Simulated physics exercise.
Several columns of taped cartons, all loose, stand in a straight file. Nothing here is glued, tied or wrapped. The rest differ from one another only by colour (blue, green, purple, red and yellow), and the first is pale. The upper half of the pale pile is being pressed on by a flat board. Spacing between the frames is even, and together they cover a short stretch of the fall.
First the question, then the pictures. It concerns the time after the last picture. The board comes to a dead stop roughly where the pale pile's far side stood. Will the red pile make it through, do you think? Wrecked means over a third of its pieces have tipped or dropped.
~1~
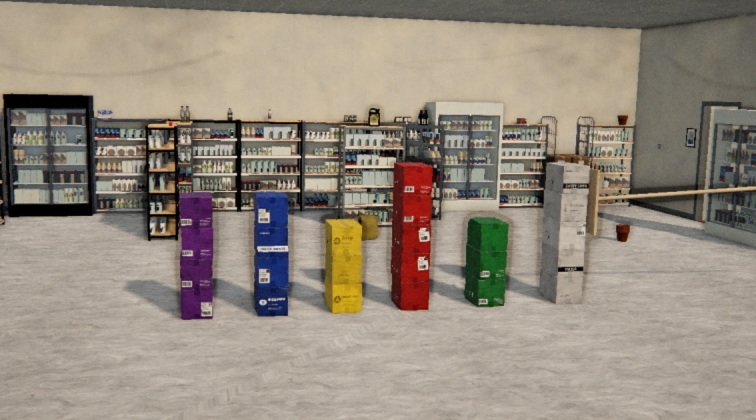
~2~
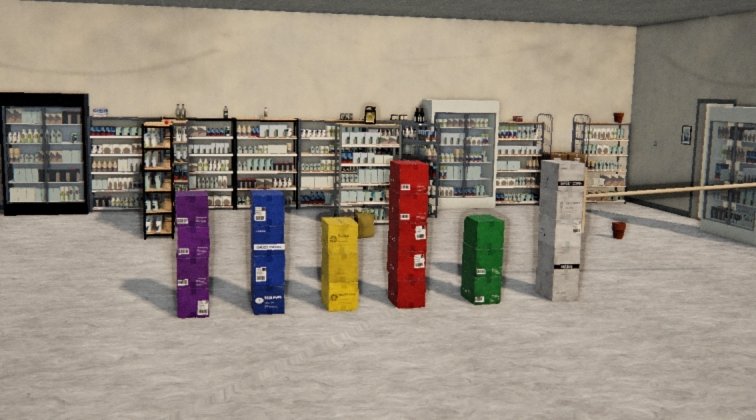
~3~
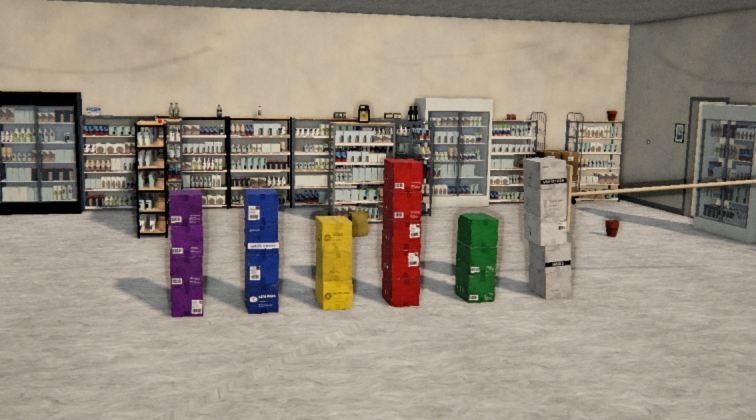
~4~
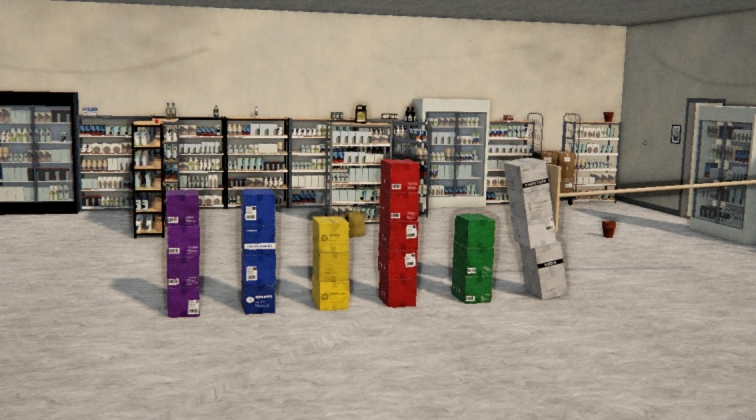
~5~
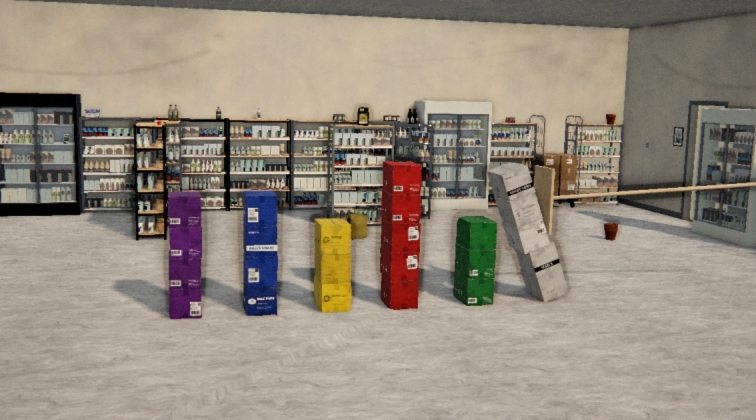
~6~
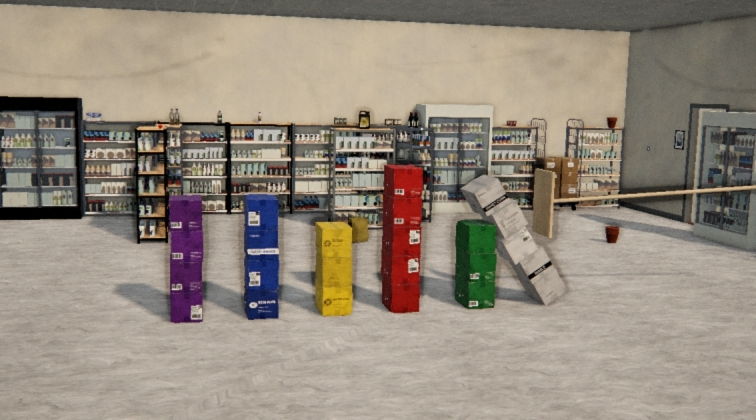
I reckon it goes over.
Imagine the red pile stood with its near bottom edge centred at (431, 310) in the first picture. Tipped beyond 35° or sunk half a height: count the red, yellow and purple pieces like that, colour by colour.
By colour, I'd count red 5, yellow 2 and purple 4.
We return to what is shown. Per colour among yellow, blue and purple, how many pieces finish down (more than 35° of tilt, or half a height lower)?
Tally - yellow: 3; blue: 4; purple: 4.
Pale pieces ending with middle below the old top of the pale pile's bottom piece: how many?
Counting them up gives 2.
Shortly afterwards, 5 of the pale pile down; none of the 5 red cartons down (0 of 19 in all colours); top red carton tilted barely; top green carton tilted well over.
Next, 5 of the pale pile down; 4 of the 5 red cartons down (7 of 19 in all colours); top red carton tilted clearly, about its own height lower; top green carton tilted clearly, half its height lower.
Some moments later, 5 of the pale pile down; 4 of the 5 red cartons down (18 of 19 in all colours); top red carton tilted steeply, some three heights lower; top purple carton tilted steeply, about its own height lower.
In the end, 5 of the pale pile down; 4 of the 5 red cartons down (18 of 19 in all colours); top red carton on its side; top purple carton upside down. From the last view, middles, top red carton near (202, 272).
